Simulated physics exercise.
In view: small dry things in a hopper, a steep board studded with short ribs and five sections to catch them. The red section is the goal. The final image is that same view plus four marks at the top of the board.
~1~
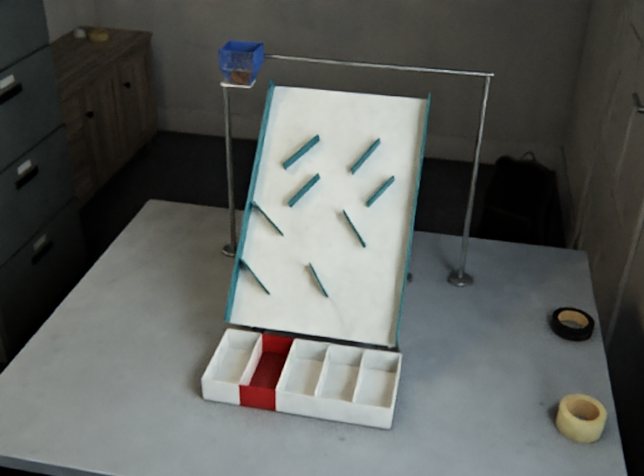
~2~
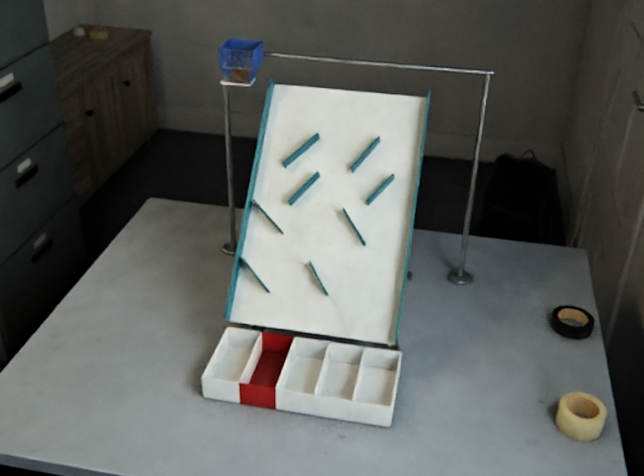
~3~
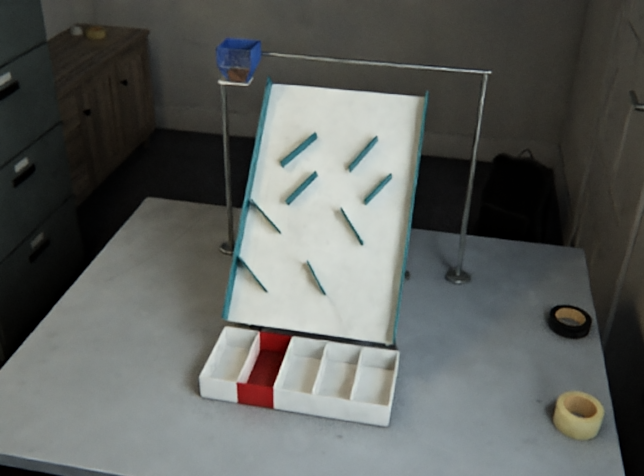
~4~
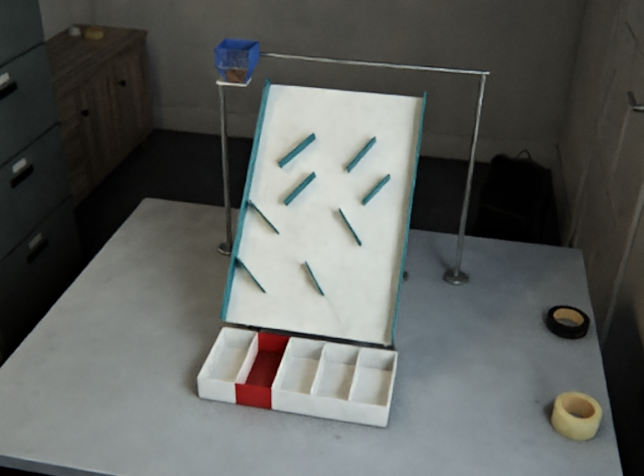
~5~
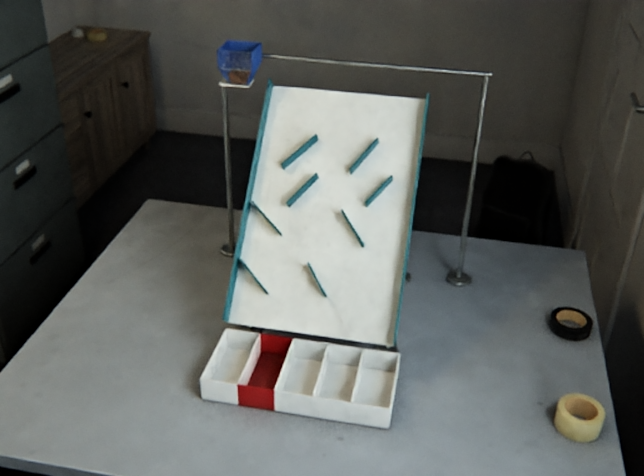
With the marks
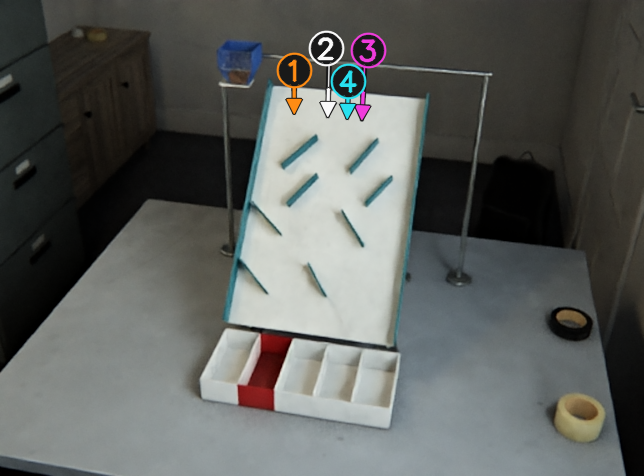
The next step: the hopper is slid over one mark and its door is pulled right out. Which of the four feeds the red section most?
Mark 3 does it best.
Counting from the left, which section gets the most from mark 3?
The second.
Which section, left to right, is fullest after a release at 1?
It is the third one.
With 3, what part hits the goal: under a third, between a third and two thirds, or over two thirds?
Mark 3 gives between a third and two thirds.
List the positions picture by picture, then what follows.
In the first picture, hopper (242, 76), cereal balls, door shut.
In the second picture, ribs (282, 163) to (318, 133), (351, 168) to (379, 136), (288, 202) to (318, 171).
In the third picture, ribs (365, 201) to (391, 173), (251, 199) to (278, 230), (341, 207) to (362, 242).
In the fourth picture, ribs (236, 256) to (263, 290), (305, 261) to (322, 293).
In the fifth picture, red section (256, 396), number 2 of 5 from the left.
On the marked copy, mark 1 meets the board at (294, 108); mark 2 meets the board at (327, 111); mark 3 meets the board at (362, 114); mark 4 meets the board at (347, 113).
With 1, just a few in the red section, the larger part in other sections, about a tenth held on the board, about a tenth outside the box.
With 2, about a tenth in the red section, the larger part in other sections, just a few held on the board, about a tenth outside the box.
With 3, roughly half in the red section, roughly a third in other sections, about a tenth outside the box.
With 4, about a tenth in the red section, roughly two thirds in other sections, about a tenth outside the box.
